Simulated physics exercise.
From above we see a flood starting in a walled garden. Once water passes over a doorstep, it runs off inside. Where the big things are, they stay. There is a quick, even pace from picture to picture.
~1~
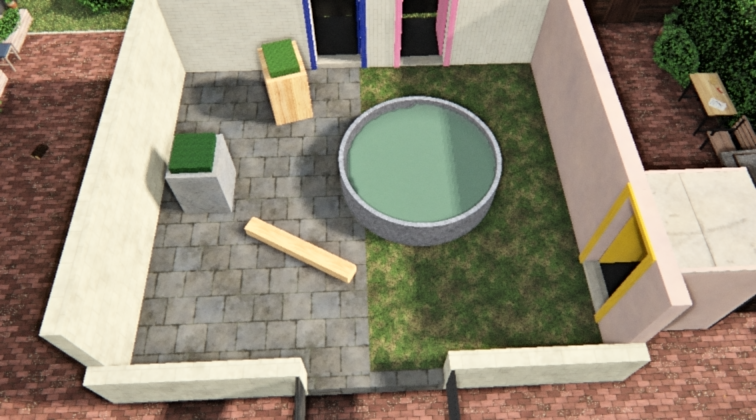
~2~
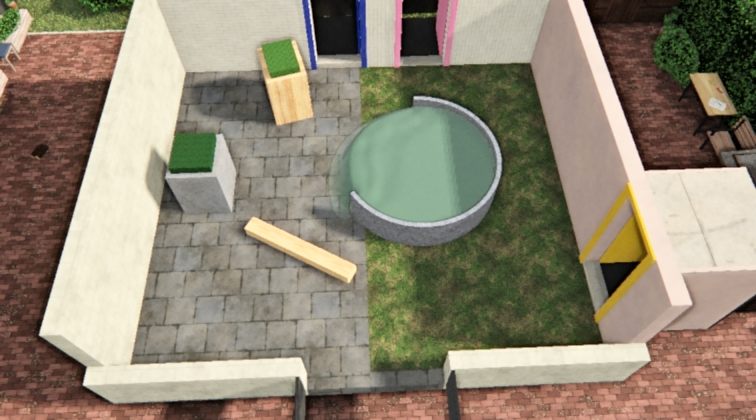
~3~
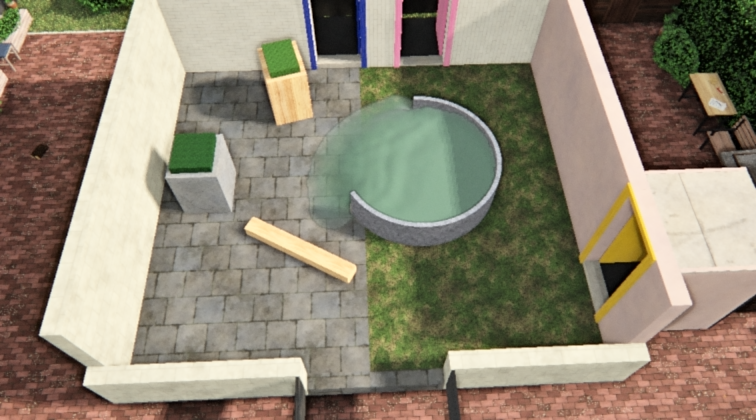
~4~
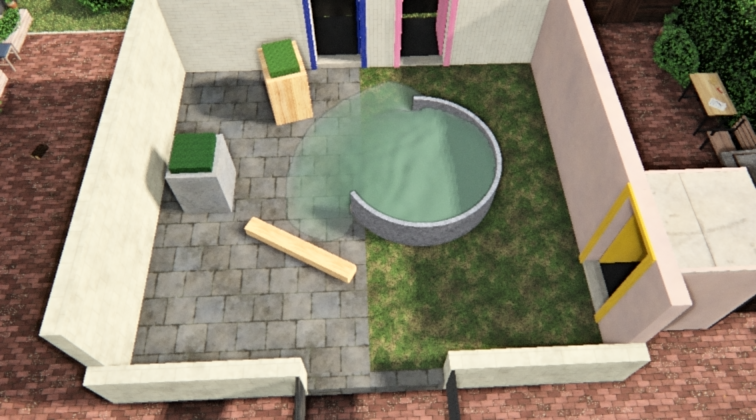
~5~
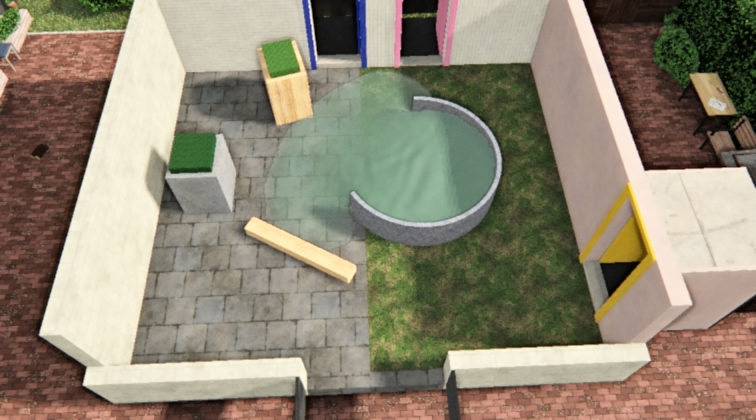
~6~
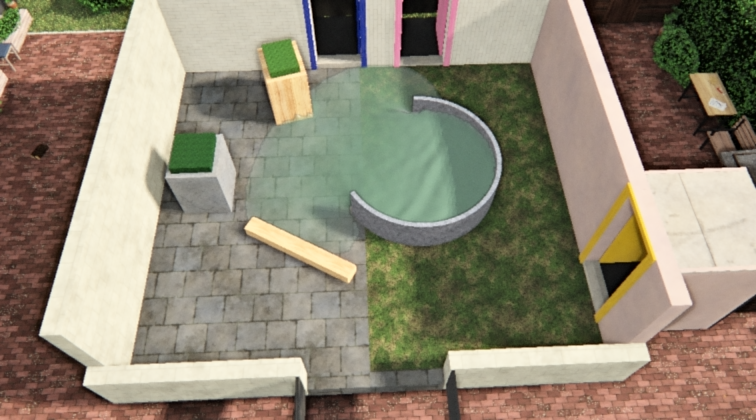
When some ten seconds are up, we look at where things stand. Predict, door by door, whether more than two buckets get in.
The blue door passes two; the pink door passes two; the yellow door does not pass two.
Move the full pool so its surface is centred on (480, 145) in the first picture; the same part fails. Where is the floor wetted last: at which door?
Last: The yellow one.
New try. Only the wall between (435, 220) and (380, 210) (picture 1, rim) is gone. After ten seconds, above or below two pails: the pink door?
Taking them in turn, pink falls short.
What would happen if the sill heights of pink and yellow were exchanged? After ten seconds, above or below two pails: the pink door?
Quick answer - the pink door comes in under.
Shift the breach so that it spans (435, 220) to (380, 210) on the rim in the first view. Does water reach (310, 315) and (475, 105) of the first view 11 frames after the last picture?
Point one reached; point two not reached.
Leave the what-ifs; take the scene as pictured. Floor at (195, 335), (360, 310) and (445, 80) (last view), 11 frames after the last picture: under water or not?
Taking them as listed, they are spared, spared and waterlogged.
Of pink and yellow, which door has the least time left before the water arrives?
Answer: The pink-painted one.
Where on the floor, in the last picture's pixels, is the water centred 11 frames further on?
I'd mark it close to (338, 152).
A moment on, water covers 30 % of the floor; the blue door under two buckets in, the pink door under two buckets in, the yellow door not reached.
Next, water covers 45 % of the floor; the blue door over two buckets in, the pink door under two buckets in, the yellow door not reached.
Then, water covers 55 % of the floor; the blue door far over two buckets in, the pink door under two buckets in, the yellow door not reached.
Later, water covers 75 % of the floor; the blue door far over two buckets in, the pink door over two buckets in, the yellow door not reached.
In the end, water covers 95 % of the floor; the blue door far over two buckets in, the pink door over two buckets in, the yellow door wet at the sill, nothing in.
